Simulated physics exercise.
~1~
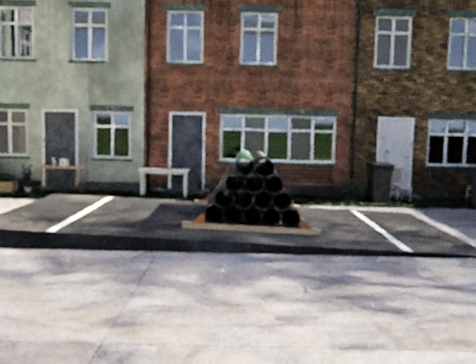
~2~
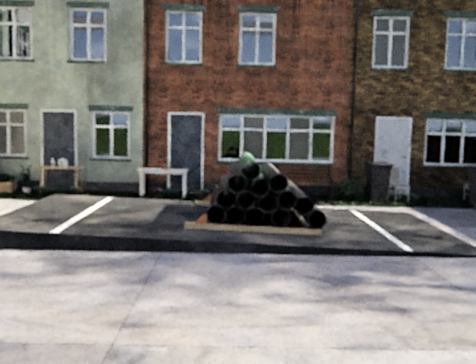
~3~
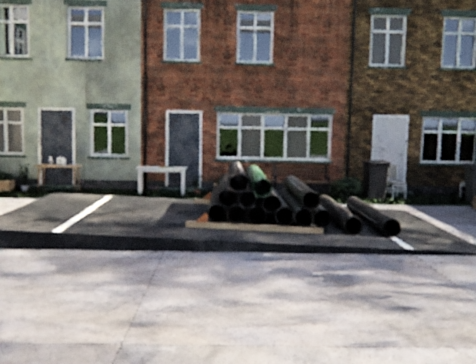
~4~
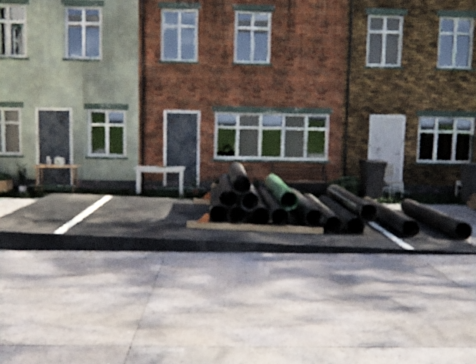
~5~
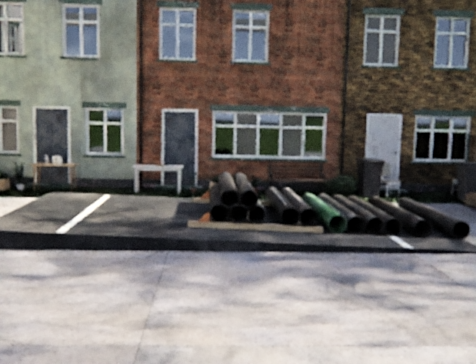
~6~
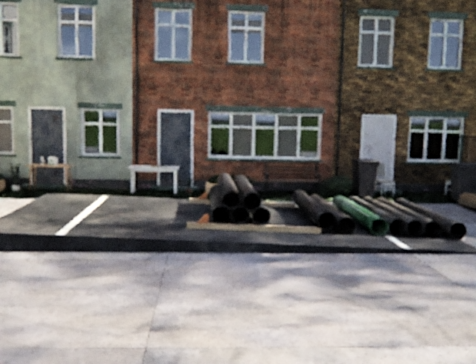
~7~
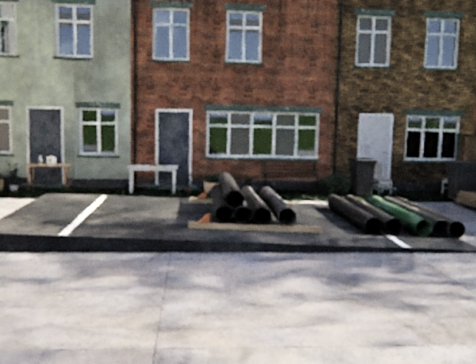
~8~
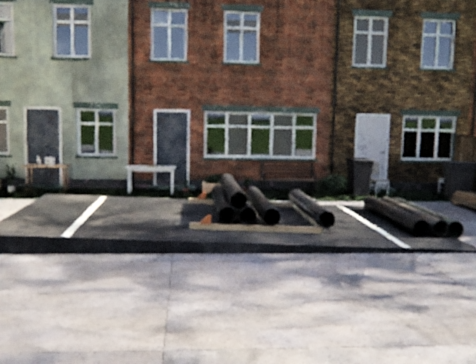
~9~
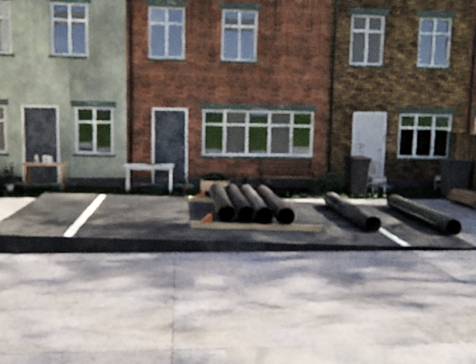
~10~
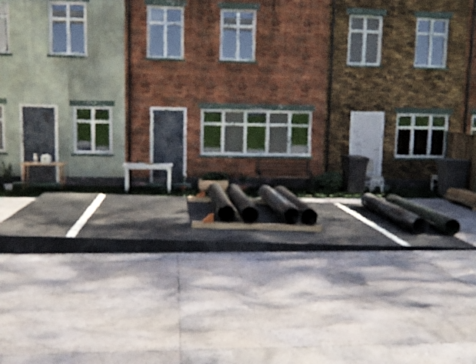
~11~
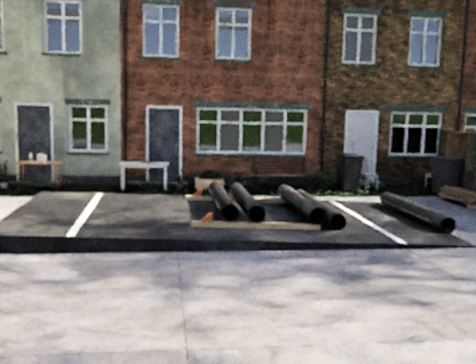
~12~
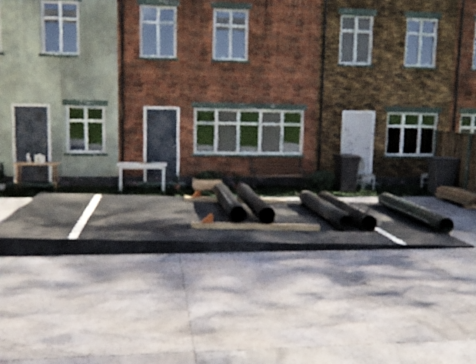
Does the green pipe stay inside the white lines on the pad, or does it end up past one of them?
It ends up past a line, having rolled off the stack with the other pipes and over the white line on the right.
